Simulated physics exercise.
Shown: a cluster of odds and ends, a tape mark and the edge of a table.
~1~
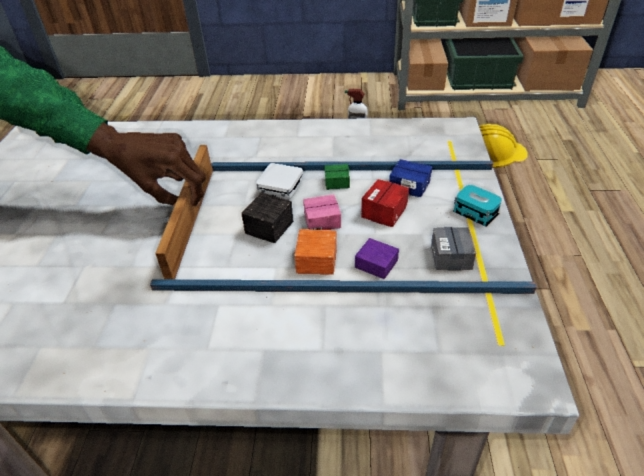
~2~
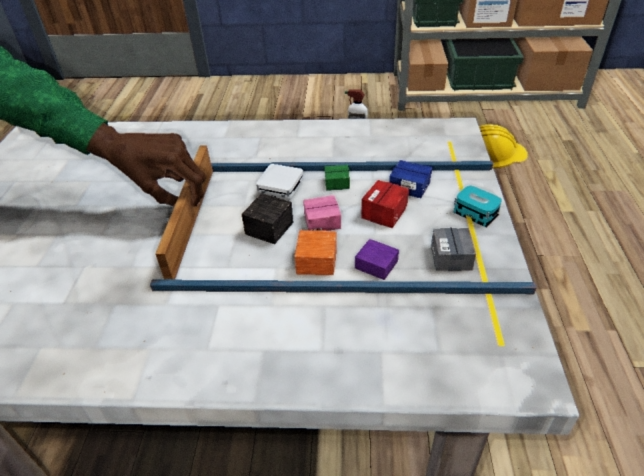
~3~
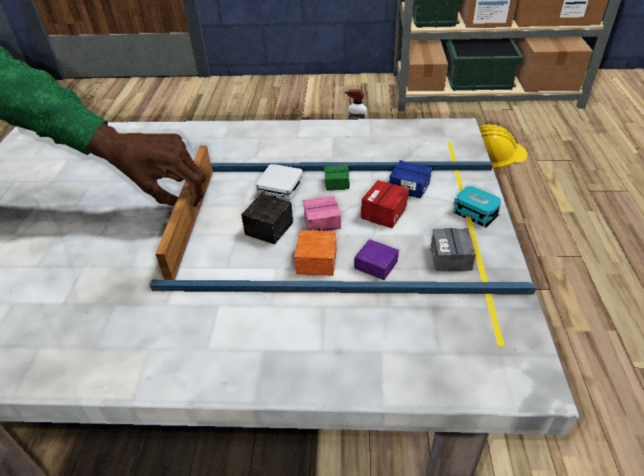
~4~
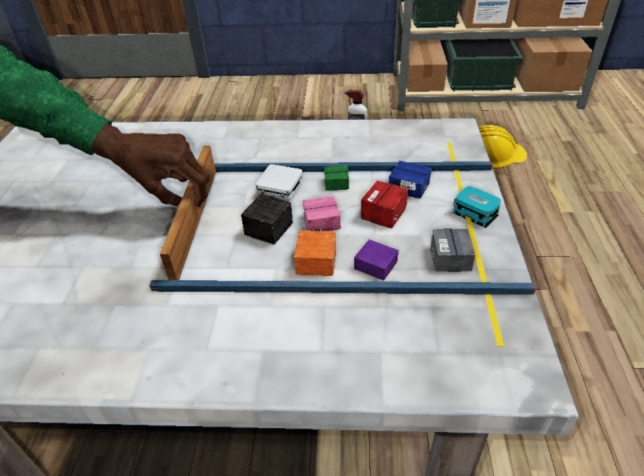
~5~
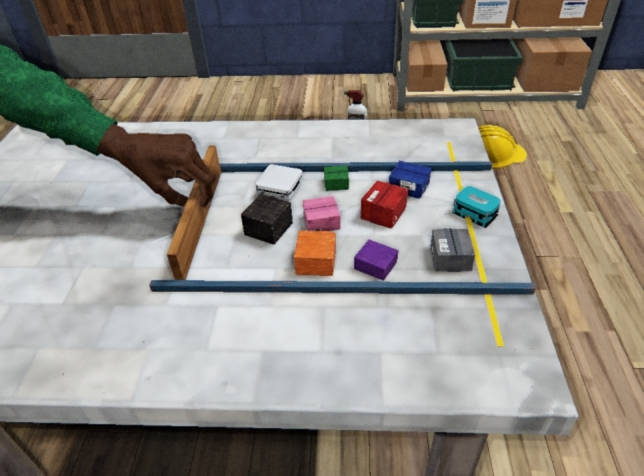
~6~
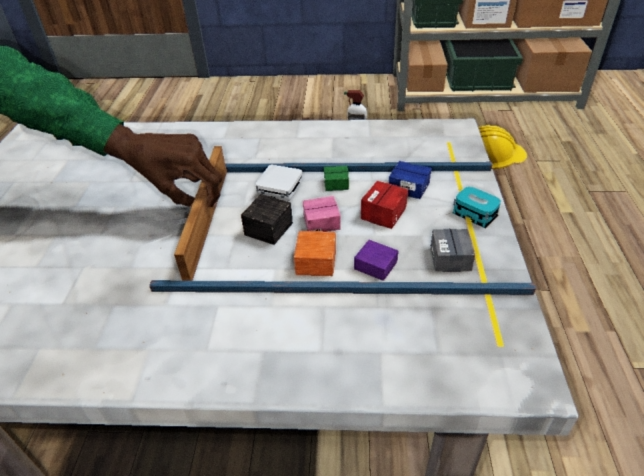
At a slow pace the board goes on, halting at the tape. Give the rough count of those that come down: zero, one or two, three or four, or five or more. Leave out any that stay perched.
Okay, so the number that tips off the end comes to at least five, I'd say.
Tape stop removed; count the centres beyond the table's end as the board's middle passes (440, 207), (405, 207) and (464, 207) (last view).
In order of the places given, that's 4, 1 and 7.
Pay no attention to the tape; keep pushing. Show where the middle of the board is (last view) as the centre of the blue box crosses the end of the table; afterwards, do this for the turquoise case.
Approx. (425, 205) / approx. (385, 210) for the other.
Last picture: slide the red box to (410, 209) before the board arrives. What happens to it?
In that case the red box drops away.
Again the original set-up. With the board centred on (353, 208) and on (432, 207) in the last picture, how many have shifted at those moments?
Tally: First 9; then 10.
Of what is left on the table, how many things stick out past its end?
The number is 0.
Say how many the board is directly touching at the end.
It adds up to 3.
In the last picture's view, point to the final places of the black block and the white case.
Answer: First (490, 215), after that (478, 181).
Soon after, none off yet; turquoise case at rest near (477, 207); grey box at rest near (452, 250); blue box at rest near (410, 180).
After that, none off yet; turquoise case displaced about its own width near (506, 207); grey box displaced a little near (475, 251); blue box displaced about its own width near (456, 177).
In the end, the number that fall off is five or more; gone, pink box, green box, purple block, red box, blue box, grey box and turquoise case.
